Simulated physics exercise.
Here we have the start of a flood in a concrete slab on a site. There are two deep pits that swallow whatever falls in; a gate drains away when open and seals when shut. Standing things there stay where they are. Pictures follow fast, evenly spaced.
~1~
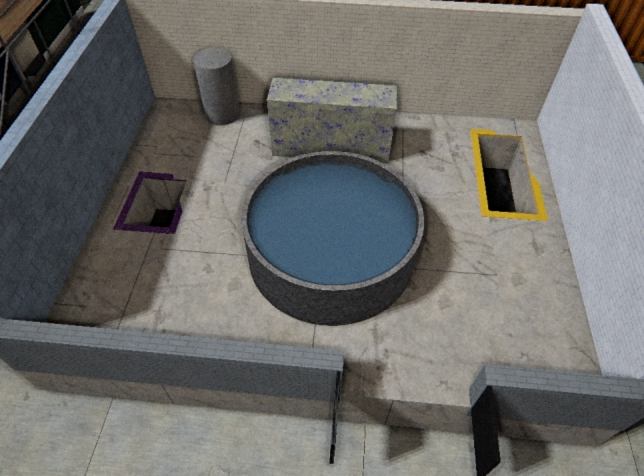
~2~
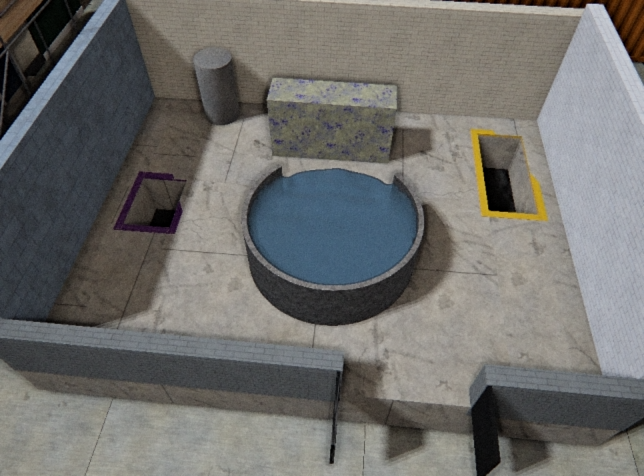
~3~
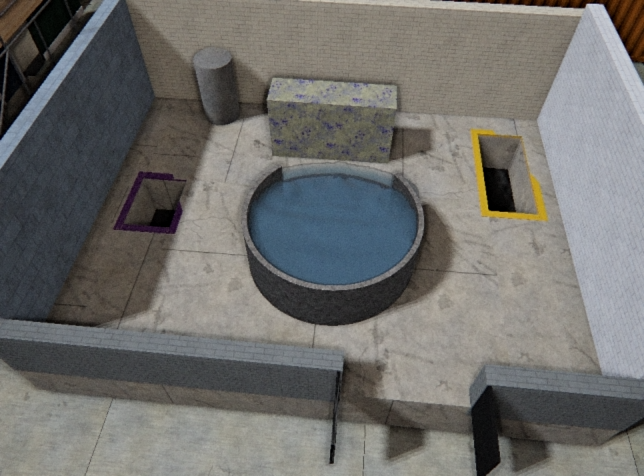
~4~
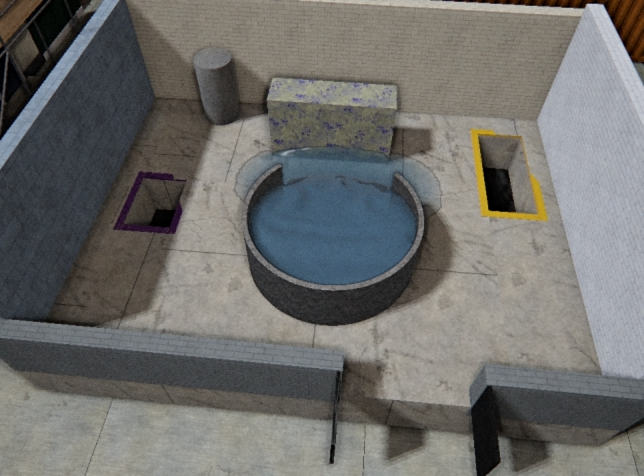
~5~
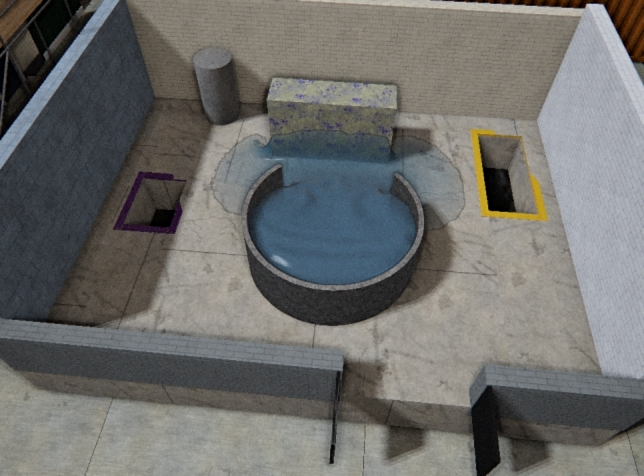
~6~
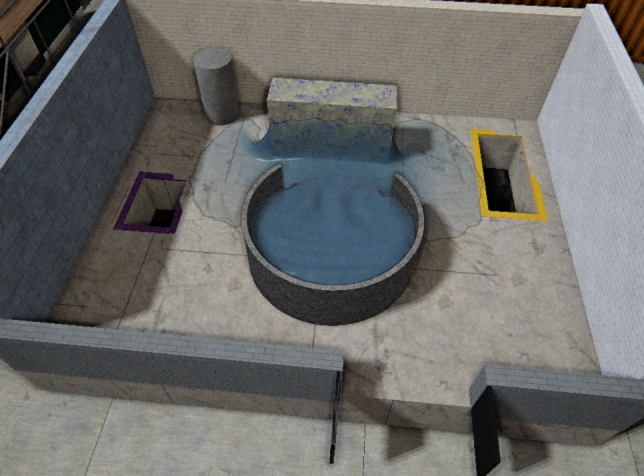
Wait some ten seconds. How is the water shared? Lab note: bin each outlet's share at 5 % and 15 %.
Bins - gate: Under 5 %; yellow pit: Over 15 %; purple pit: Over 15 %.
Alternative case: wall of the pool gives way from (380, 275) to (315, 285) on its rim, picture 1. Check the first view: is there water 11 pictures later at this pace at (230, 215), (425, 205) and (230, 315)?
Result, in sequence: Untouched by the flood; untouched by the flood; inundated.
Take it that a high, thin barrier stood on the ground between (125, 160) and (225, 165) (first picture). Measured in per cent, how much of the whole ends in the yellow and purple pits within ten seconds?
Yellow 35 %, purple 20 %.
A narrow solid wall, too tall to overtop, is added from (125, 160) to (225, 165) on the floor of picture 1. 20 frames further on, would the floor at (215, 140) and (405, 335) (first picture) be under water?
Going in order, I'd say drenched and kept out of it.
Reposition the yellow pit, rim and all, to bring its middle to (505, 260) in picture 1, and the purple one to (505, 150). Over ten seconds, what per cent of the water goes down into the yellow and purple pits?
Log, per cent - yellow: 14, purple: 25.
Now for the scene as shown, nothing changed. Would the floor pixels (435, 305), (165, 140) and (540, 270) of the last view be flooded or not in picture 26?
Left dry; drenched; drenched.
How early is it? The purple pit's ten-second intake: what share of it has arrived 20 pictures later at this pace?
I'd say some 35 per cent.
A moment on, water covers 30 % of the floor; the gate 0 %, the yellow pit 2 %, the purple pit 1 %.
Next, water covers 50 % of the floor; the gate 0 %, the yellow pit 9 %, the purple pit 4 %.
Then, water covers 65 % of the floor; the gate 0 %, the yellow pit 19 %, the purple pit 10 %.
Later, water covers 80 % of the floor; the gate 0 %, the yellow pit 27 %, the purple pit 19 %.
In the end, water covers 90 % of the floor; the gate 1 %, the yellow pit 33 %, the purple pit 27 %.
